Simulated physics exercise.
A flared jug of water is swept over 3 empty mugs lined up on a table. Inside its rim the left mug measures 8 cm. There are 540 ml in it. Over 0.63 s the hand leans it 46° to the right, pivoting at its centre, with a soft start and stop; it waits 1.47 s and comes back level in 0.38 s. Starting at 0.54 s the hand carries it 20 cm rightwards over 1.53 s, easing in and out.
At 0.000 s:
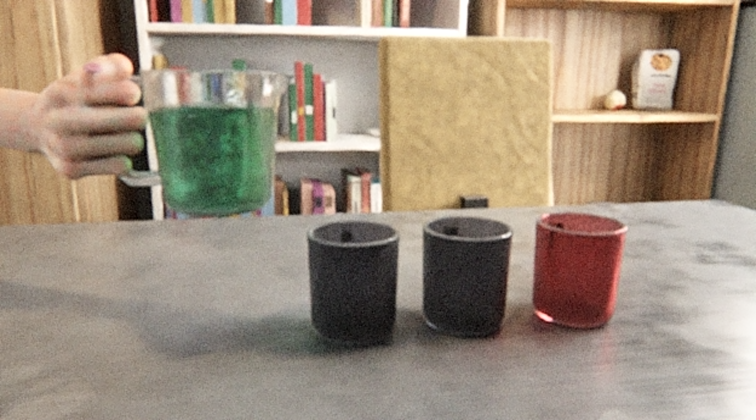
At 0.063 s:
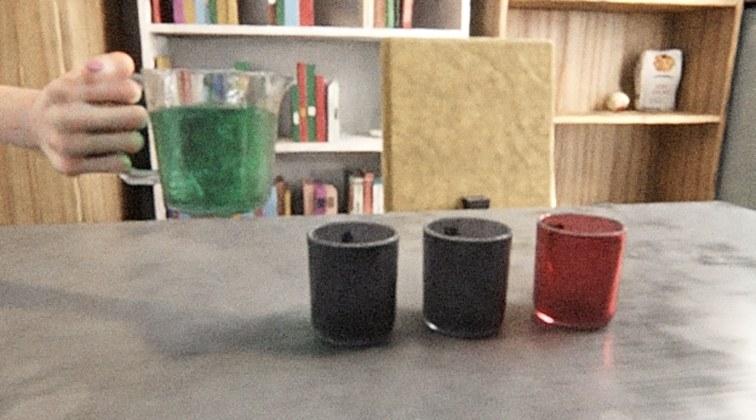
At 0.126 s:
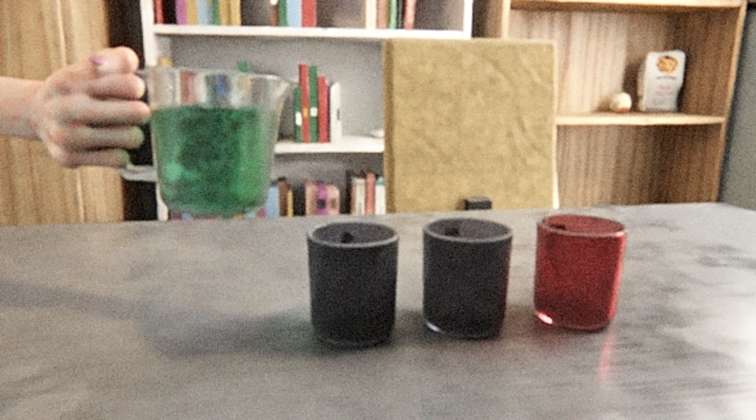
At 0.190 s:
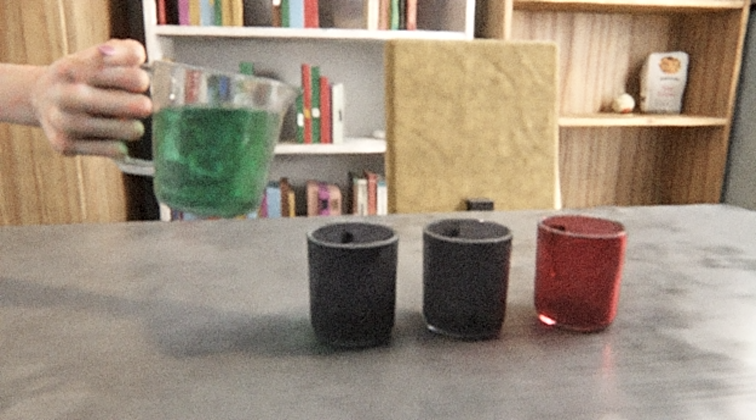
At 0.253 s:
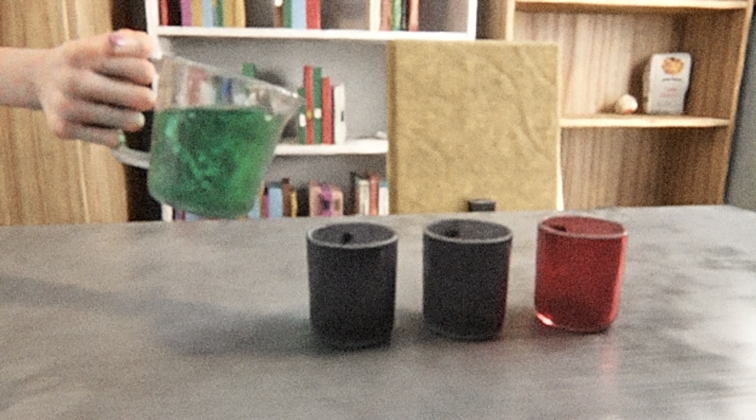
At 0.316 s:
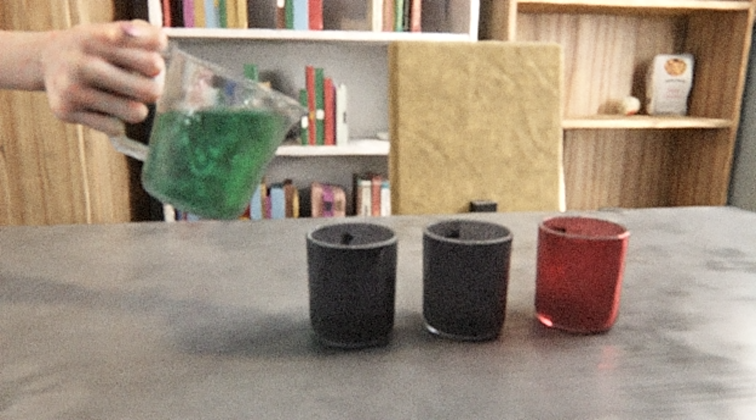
The clip opens on a hand at the left holding a clear jug of green liquid nearly level above a gray table, where two dark cups and a red one stand in a row. The hand gradually tilts the jug to the right, its rim slanting while the liquid's surface stays roughly level.
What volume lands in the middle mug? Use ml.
The middle mug gets about 40 ml.
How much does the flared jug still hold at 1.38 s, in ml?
Close to 400 ml.
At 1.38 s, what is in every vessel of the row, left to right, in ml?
Roughly 80 ml left, 20 ml middle, 0 ml right.
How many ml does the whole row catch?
Some 150 ml.
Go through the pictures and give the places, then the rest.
It leans 0°; its right rim is at (293, 74); the water meets the walls at (169, 106) and (264, 106); the left mug's rim runs from (309, 236) to (397, 232); the middle mug's rim runs from (426, 231) to (507, 228); the right mug's rim runs from (542, 226) to (618, 223), in the first picture.
It leans 1°; its right rim is at (295, 76); the water meets the walls at (169, 106) and (265, 107), in the second picture.
It leans 4°; its right rim is at (298, 81); the water meets the walls at (175, 106) and (264, 108), in the third picture.
It leans 10°; its right rim is at (303, 90); the water meets the walls at (173, 108) and (264, 110), in the fourth picture.
It leans 16°; its right rim is at (307, 100); the water meets the walls at (174, 110) and (272, 111), in the fifth picture.
It leans 23°; its right rim is at (311, 112); the water meets the walls at (169, 113) and (280, 113), in the sixth picture.
After 0.93 s the tilt is 46° and from the left they hold 75 ml, 0 ml, 0 ml, the flared jug 450 ml, and 0 ml is on the table.
After 1.38 s the tilt is 46° and from the left they hold 80 ml, 25 ml, 0 ml, the flared jug 405 ml, and 20 ml is on the table.
After 1.85 s the tilt is 46° and from the left they hold 80 ml, 40 ml, 5 ml, the flared jug 365 ml, and 40 ml is on the table.
After 2.37 s the tilt is 9° and from the left they hold 80 ml, 40 ml, 30 ml, the flared jug 350 ml, and 45 ml is on the table.
In the end from the left they hold 80 ml, 40 ml, 30 ml, the flared jug 350 ml, and 45 ml is on the table.
